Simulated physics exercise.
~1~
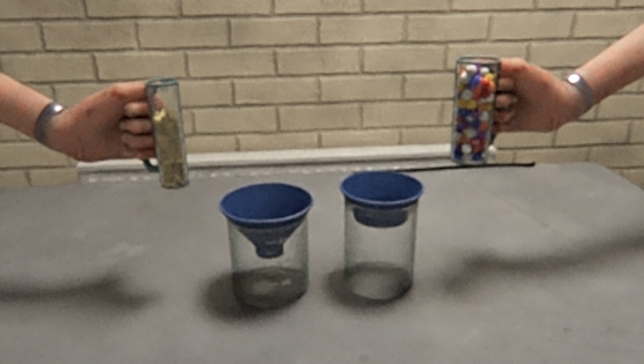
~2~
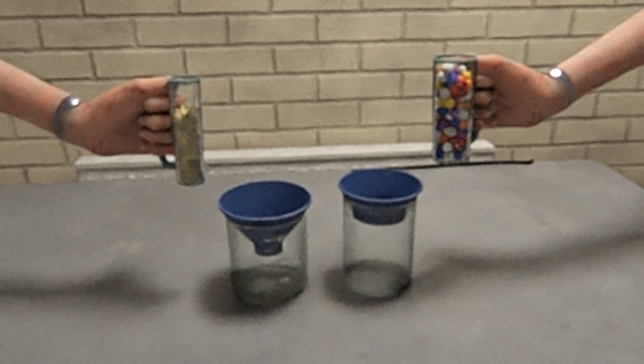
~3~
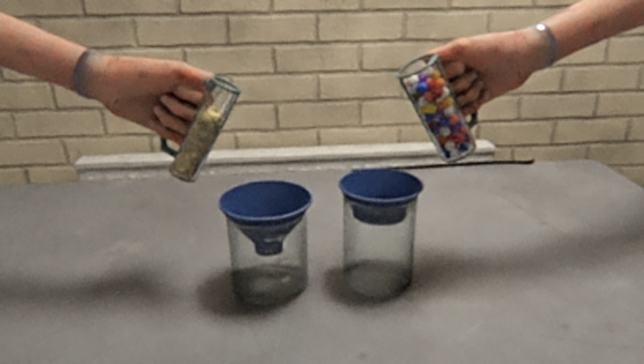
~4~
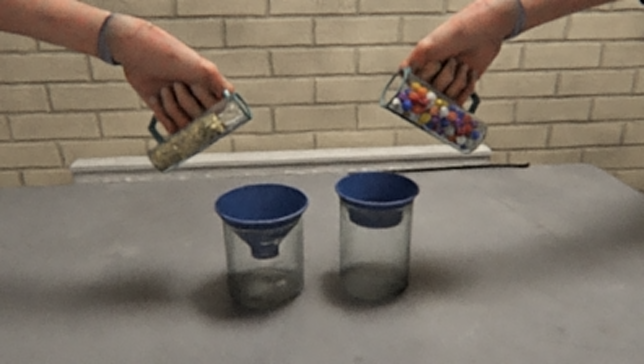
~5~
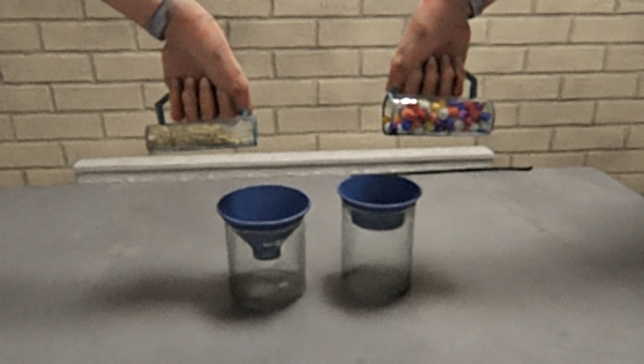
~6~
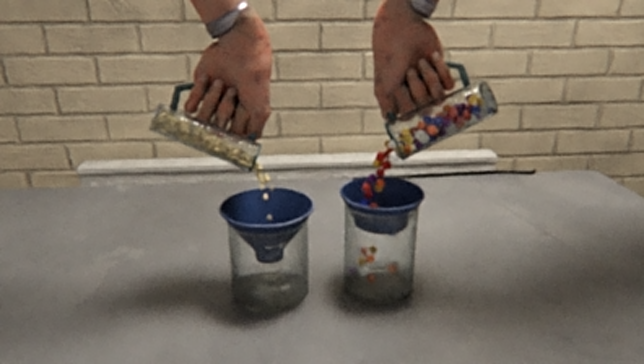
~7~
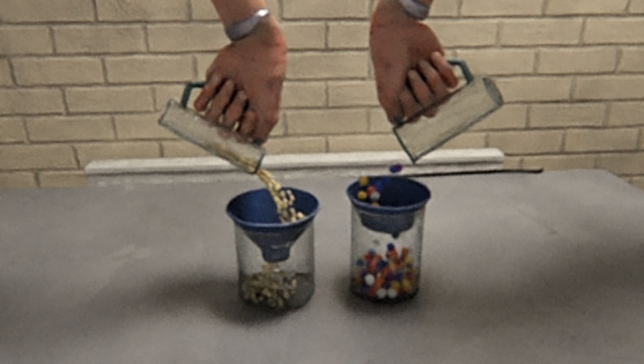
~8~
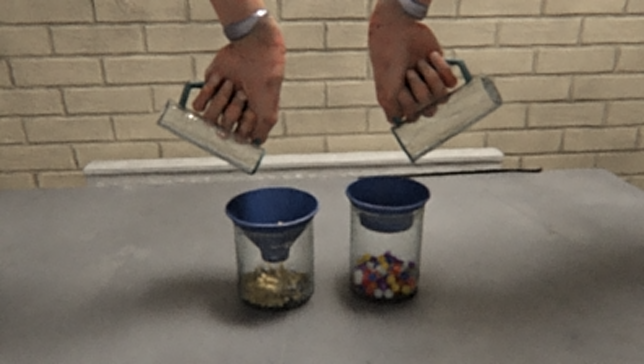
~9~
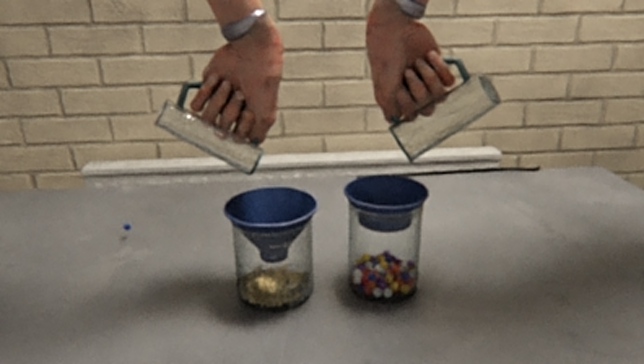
Two hands tipping glass cups of pale bits and colourful beads through blue funnels into jars, a few beads landing on the table.
